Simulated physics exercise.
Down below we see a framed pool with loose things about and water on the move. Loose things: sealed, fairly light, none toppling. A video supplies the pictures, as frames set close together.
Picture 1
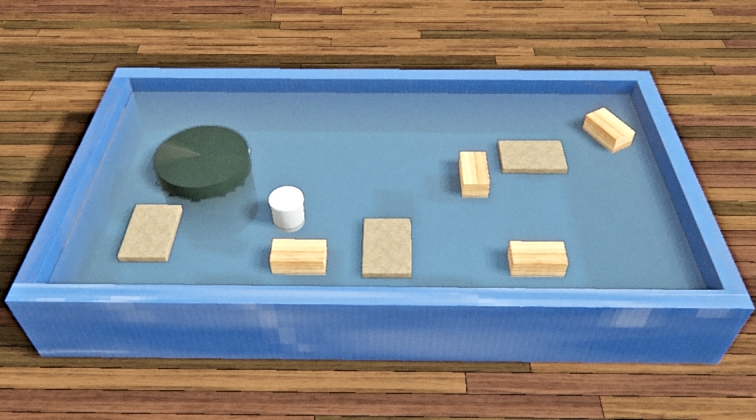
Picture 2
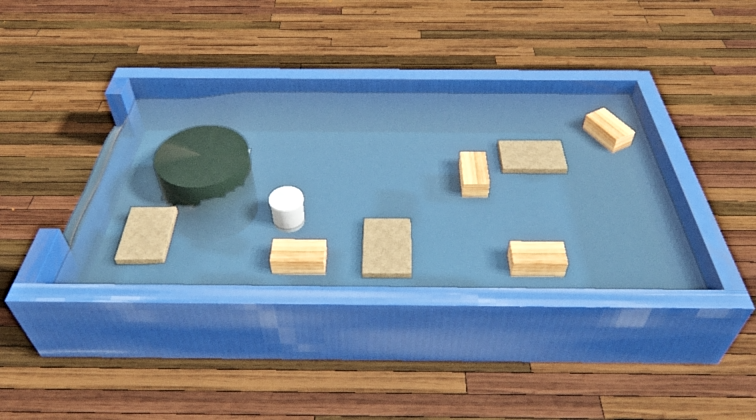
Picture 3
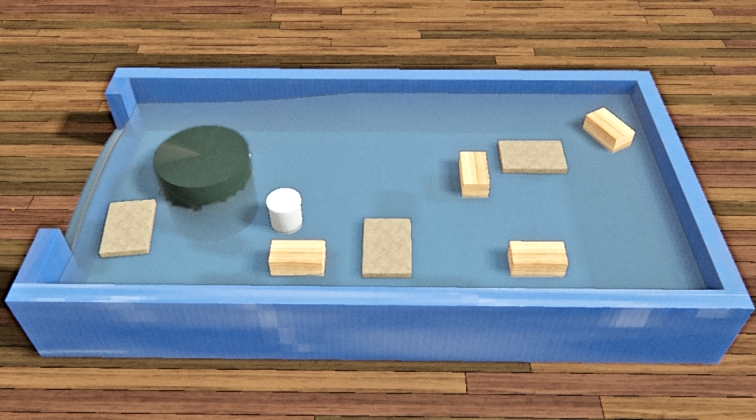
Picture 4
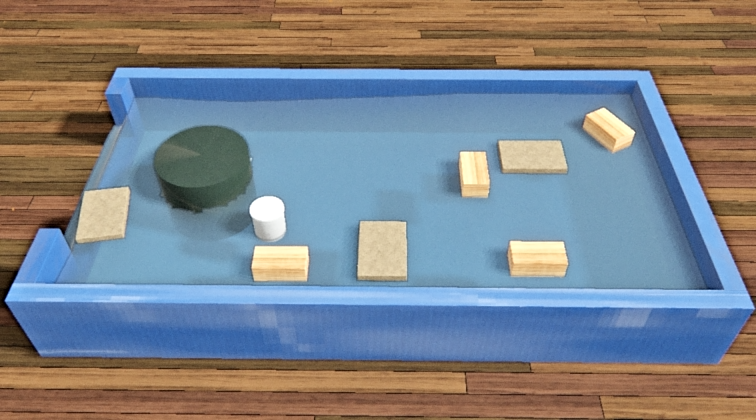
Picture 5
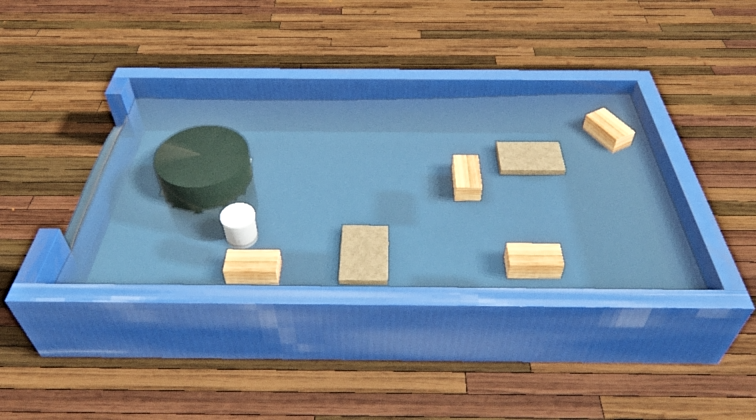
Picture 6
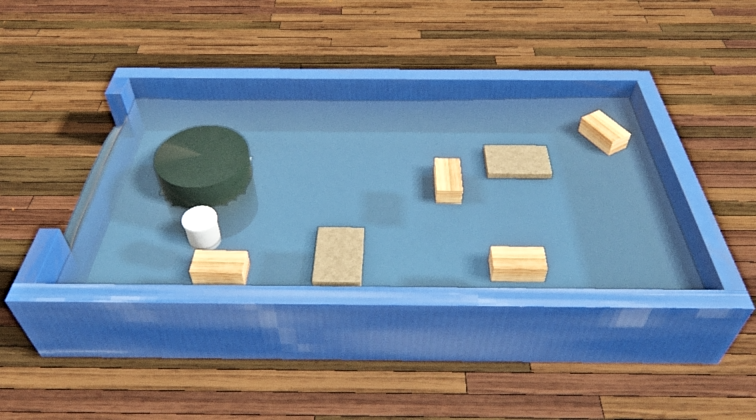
In a blue-framed pool on a wooden floor, a gap appears in the left wall and a nearby flat tan slab drifts left and out of view, then a white pail, wooden blocks and other slabs shift leftward.
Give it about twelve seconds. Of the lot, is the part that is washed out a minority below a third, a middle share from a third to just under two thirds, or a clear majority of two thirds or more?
It will most likely fall inside the middle range.
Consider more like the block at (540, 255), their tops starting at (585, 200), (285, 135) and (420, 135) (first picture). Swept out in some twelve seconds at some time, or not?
Remains, exits, exits.
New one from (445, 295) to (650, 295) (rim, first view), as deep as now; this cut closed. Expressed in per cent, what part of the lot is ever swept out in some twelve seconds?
80 in a hundred or thereabouts.
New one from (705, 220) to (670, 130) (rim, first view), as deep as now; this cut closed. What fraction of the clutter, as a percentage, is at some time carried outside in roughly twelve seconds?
Share out: Near 50 %.
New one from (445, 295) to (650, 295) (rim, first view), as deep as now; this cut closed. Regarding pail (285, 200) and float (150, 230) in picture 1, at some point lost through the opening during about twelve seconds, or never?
One by one, the outcome is flushed out and not removed.
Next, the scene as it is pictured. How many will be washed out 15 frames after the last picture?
The total is 4.
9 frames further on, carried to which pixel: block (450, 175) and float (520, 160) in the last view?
Estimate: (360, 183), then (460, 169).
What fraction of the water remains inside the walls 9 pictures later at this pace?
Around 62 in a hundred.
A moment on, 1 of 8 are out; 7 afloat.
Next, 3 of 8 are out; 5 afloat.
Later, 4 of 8 are out; 4 afloat.
In the end, 4 of 8 are out; 4 afloat.
